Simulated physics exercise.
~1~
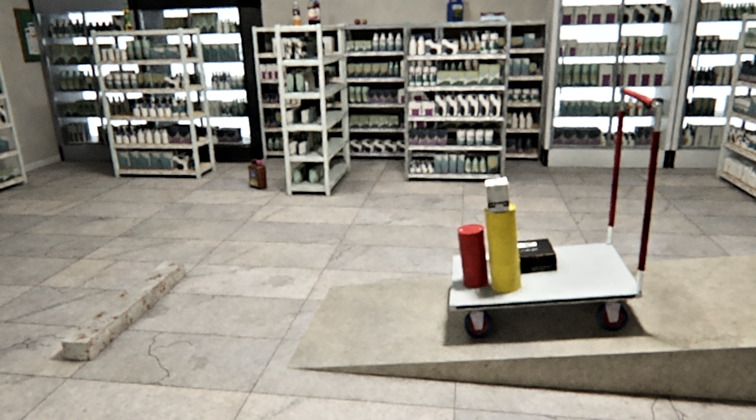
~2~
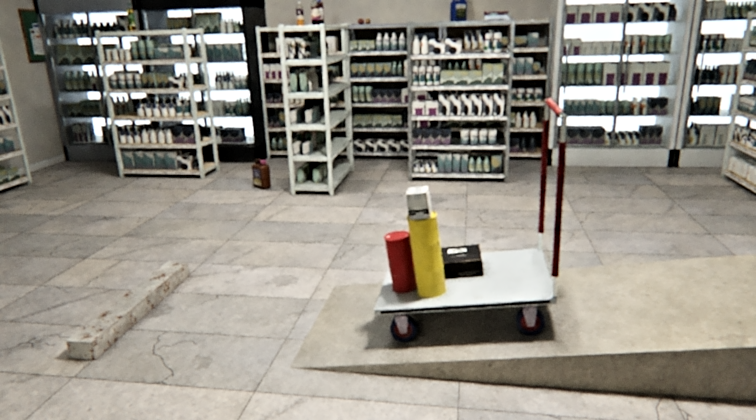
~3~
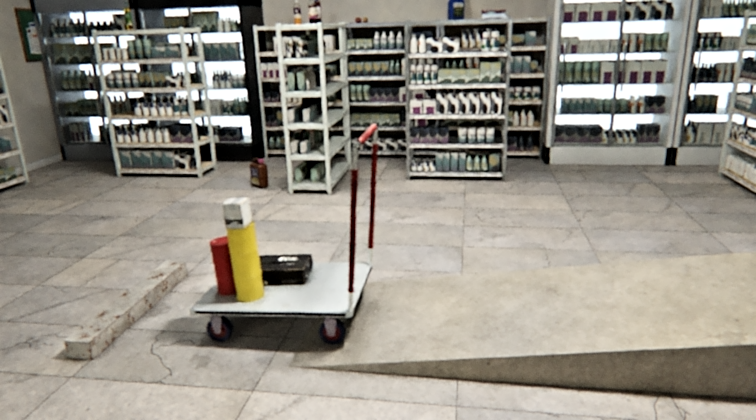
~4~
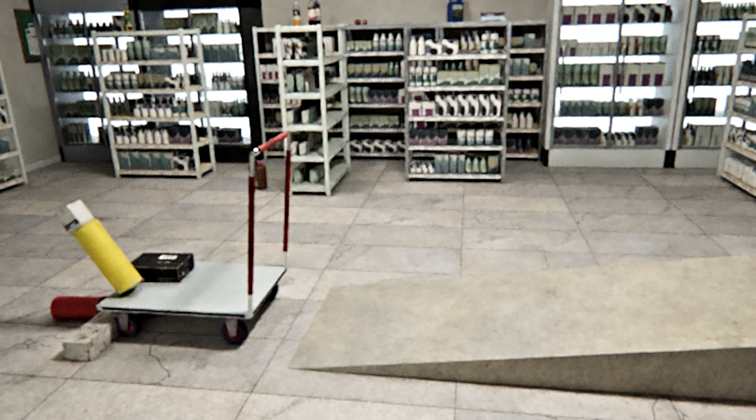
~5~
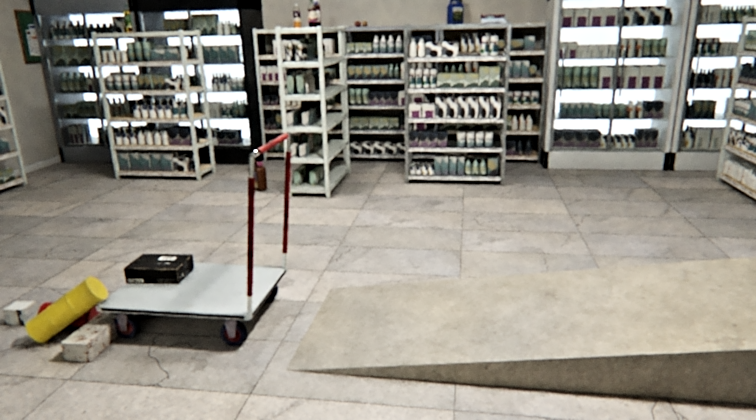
In the video, a trolley carrying a red canister, a yellow canister topped by a white box, and a black parcel rolls left down a ramp and stops at a kerb, where the canisters and white box topple off onto the floor while the parcel stays aboard.
